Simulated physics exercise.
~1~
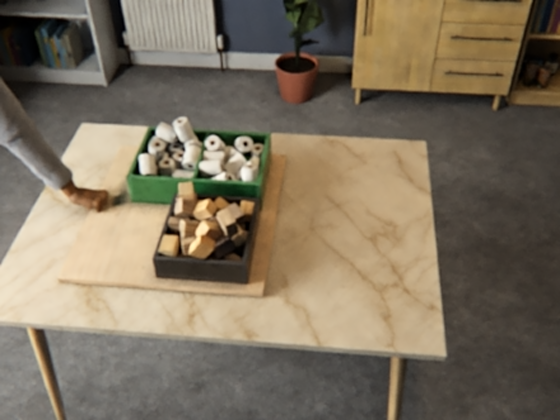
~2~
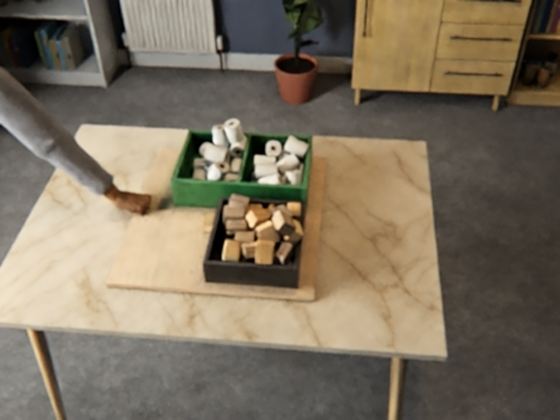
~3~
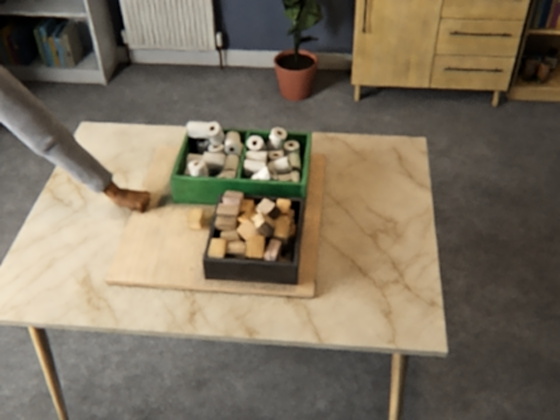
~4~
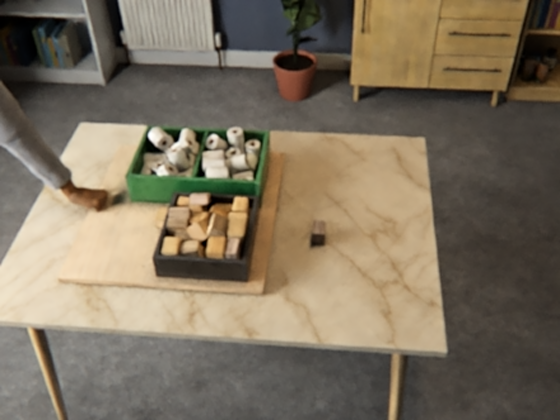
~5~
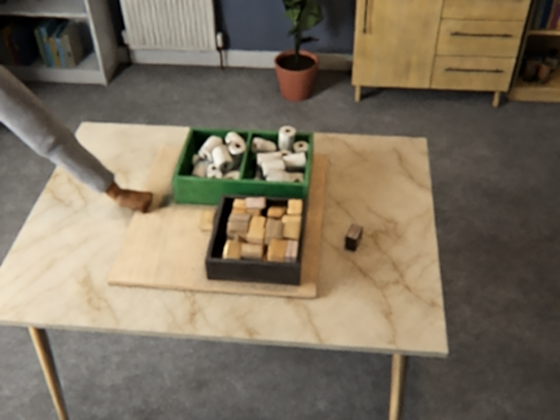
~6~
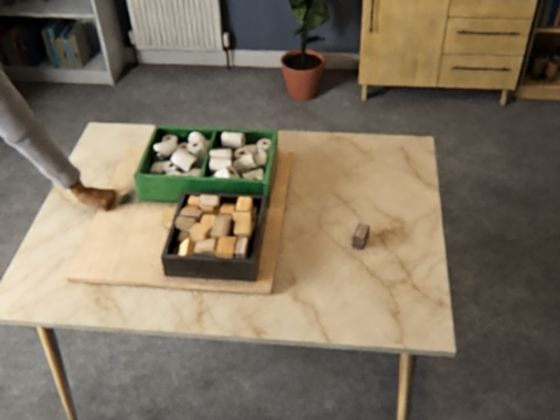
In a room with a potted plant and wooden drawers behind, a hand grips the left side of a board on a marble-patterned table. The board carries a green divided tote of white paper rolls and, in front of it, a black tote heaped with wooden blocks. The hand jerks the board right, then back left, and repeats the stroke, jostling both loads. One block drops onto the board left of the black tote, and later another lands on the table to the right. At the end both blocks lie outside, while the rolls remain in the green tote.
